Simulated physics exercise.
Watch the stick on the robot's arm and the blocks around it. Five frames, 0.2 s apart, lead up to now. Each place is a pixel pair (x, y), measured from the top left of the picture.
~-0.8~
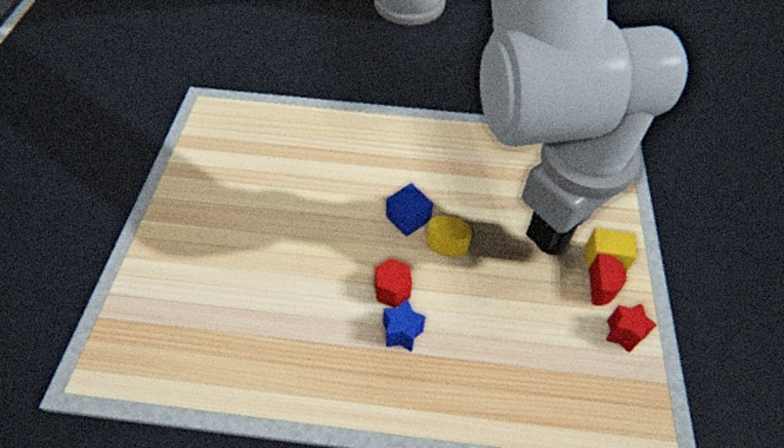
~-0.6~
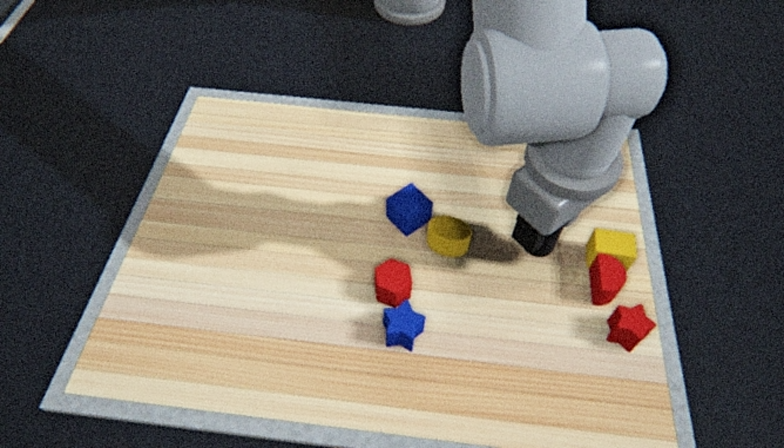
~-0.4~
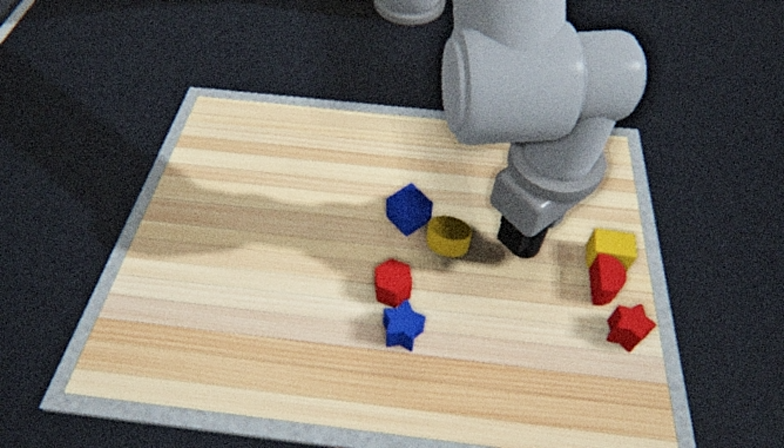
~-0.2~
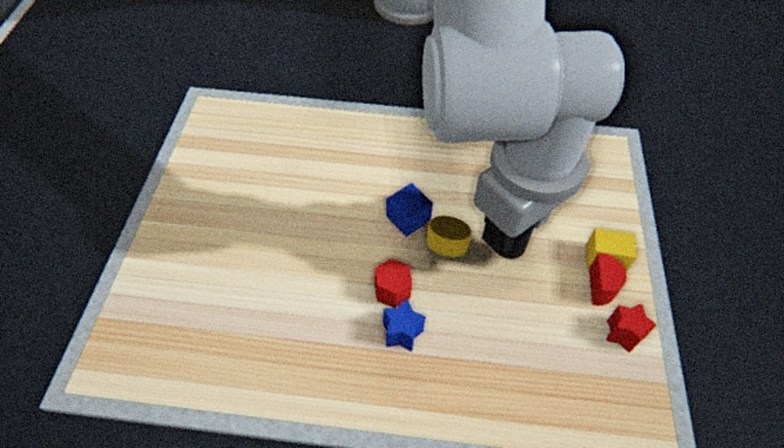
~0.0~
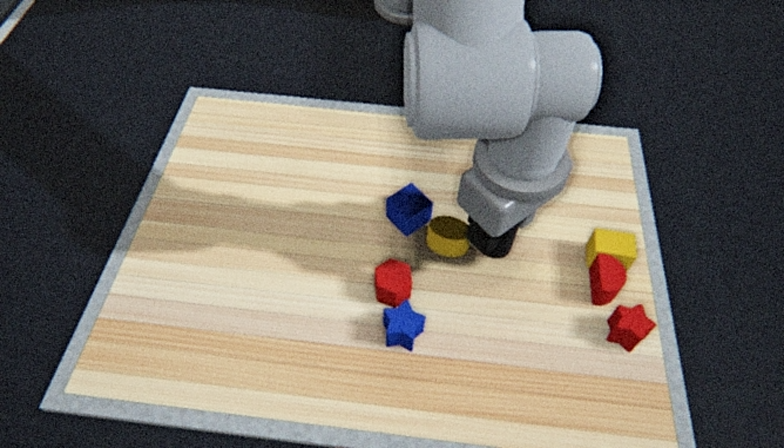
A grey robot arm moving its black stick slowly left across a wooden board toward a yellow block, while coloured blocks stay still.
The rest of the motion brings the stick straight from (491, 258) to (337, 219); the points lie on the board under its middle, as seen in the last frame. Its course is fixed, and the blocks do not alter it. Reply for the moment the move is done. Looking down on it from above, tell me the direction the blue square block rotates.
Turns clockwise.
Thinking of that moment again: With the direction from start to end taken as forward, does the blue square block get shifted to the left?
The answer is no.
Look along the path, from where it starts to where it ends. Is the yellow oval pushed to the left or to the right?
Facing from start to end, it shifts left.
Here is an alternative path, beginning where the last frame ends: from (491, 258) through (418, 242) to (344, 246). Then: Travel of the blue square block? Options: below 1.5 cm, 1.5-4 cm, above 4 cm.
It is going to finish within 1.5 cm of where it is now.
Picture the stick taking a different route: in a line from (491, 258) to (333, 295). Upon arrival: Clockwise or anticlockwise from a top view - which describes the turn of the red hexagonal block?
Anticlockwise, looking down.
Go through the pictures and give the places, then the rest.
Stick tip (551, 242); block tops, red hexagonal block (393, 275); blue square block (410, 200); yellow oval (450, 227), in the first picture.
Stick (538, 244); blocks unchanged, in the second picture.
Stick (524, 245); blocks unchanged, in the third picture.
Stick (509, 246); blocks unchanged, in the fourth picture.
Stick (495, 245); red hexagonal block (393, 275); blue square block (410, 200); yellow oval (450, 227), in the fifth picture.
What follows on the original path. One third of the way, stick (440, 232); blue square block (402, 196), turned 25° clockwise; yellow oval (403, 222), turned 20° anticlockwise.
Two thirds of the way, stick (387, 219); blue square block (392, 188), turned 50° clockwise; yellow oval (354, 225), turned 75° anticlockwise.
At the end, stick (336, 206); red hexagonal block in place; blue square block (392, 187), turned 55° clockwise; yellow oval (327, 226), turned 160° anticlockwise.
